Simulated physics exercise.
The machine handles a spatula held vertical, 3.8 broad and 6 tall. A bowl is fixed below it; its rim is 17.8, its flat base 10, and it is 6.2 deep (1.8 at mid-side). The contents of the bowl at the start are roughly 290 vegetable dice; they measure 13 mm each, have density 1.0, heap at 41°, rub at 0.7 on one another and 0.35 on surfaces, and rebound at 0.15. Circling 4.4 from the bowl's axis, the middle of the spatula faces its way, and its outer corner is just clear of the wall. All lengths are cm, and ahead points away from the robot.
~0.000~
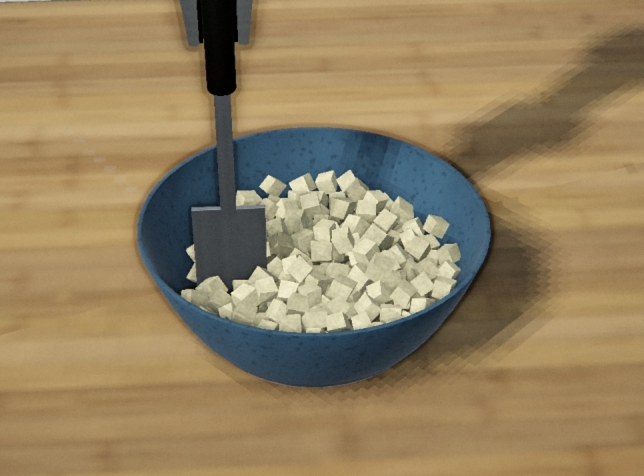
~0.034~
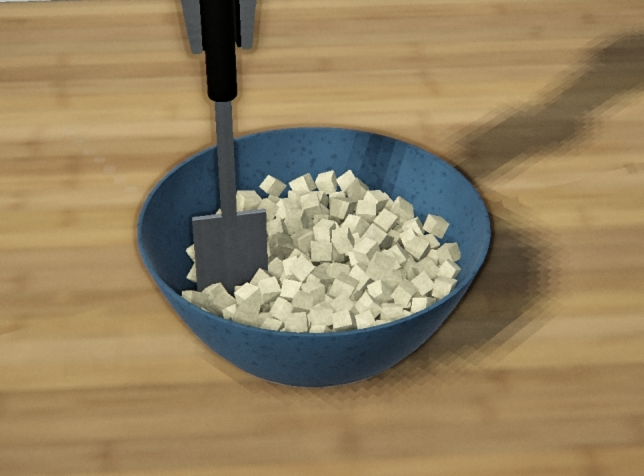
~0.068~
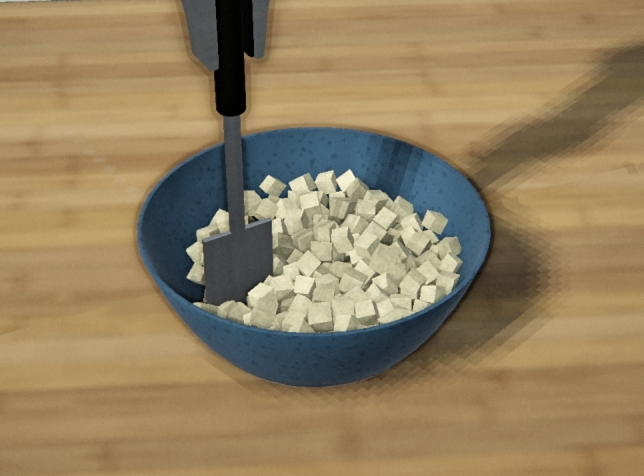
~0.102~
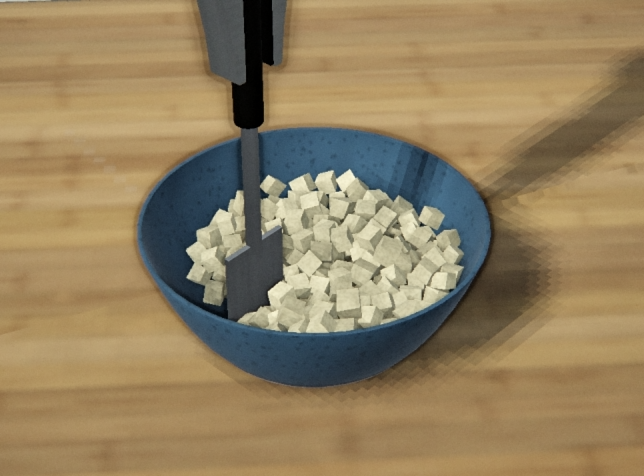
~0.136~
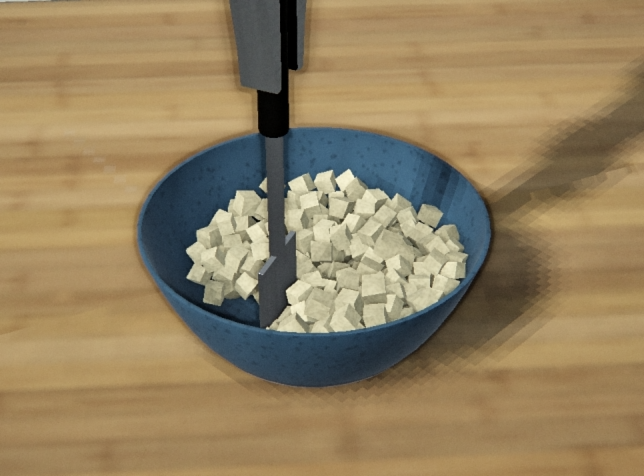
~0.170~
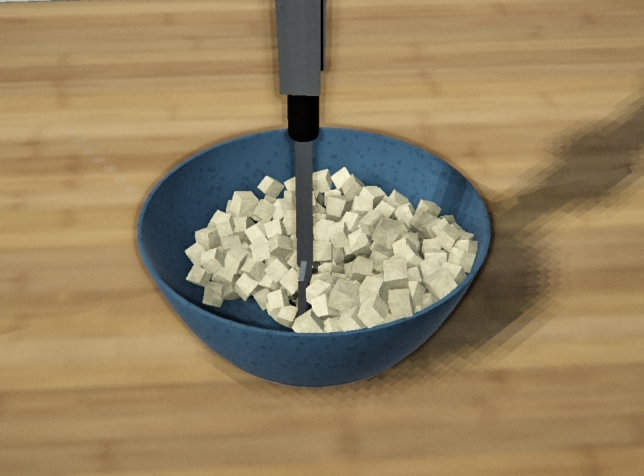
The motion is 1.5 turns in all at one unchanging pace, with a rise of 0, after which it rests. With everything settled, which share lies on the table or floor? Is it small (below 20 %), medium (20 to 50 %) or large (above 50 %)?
It is medium.
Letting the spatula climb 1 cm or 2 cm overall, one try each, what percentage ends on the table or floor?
I'd say some 35 per cent, and some 35 per cent.
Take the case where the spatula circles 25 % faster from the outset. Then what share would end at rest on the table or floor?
I'd expect about 40 %.
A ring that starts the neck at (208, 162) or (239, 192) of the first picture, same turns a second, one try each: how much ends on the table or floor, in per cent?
Close to 30 and 30 in a hundred.
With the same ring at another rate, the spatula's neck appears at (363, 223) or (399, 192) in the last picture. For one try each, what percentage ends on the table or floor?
Around 45 and 65 per cent respectively.
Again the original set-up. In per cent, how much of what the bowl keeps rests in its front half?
Roughly 20 per cent.
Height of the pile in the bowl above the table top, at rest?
Around 7.5 cm above the table.
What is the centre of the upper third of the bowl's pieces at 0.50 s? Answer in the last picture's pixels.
Roughly at (239, 182).
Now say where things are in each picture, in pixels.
Spatula neck at (227, 183), 0° round; upper third of the load around (337, 257), from x 195 to 450, top at y 185; 286 in the bowl, in the first picture.
Spatula neck at (228, 190), 8° round; upper third of the load around (334, 262), from x 195 to 450, top at y 185, in the second picture.
Spatula neck at (236, 205), 26° round; upper third of the load around (342, 273), from x 200 to 450, top at y 185, in the third picture.
Spatula neck at (253, 218), 44° round; upper third of the load around (352, 273), from x 200 to 450, top at y 185, in the fourth picture.
Spatula neck at (277, 227), 63° round; upper third of the load around (362, 270), from x 200 to 455, top at y 185, in the fifth picture.
Spatula neck at (305, 231), 81° round; upper third of the load around (383, 269), from x 195 to 465, top at y 180; 286 in the bowl, in the sixth picture.
After 0.50 s, 260° round, highest piece 8 above the table; 250 in the bowl, 27 on the table or floor, 9 in flight or on the tool.
After 0.83 s, 80° round, highest piece 8 above the table; 221 in the bowl, 62 on the table or floor, 3 in flight or on the tool.
After 1.20 s, 180° round, highest piece 7 above the table; 202 in the bowl, 84 on the table or floor.
After 1.90 s, 180° round, highest piece 7 above the table; 202 in the bowl, 84 on the table or floor.
At rest, 202 in the bowl, 84 on the table or floor. That is 29 % on the table or floor.
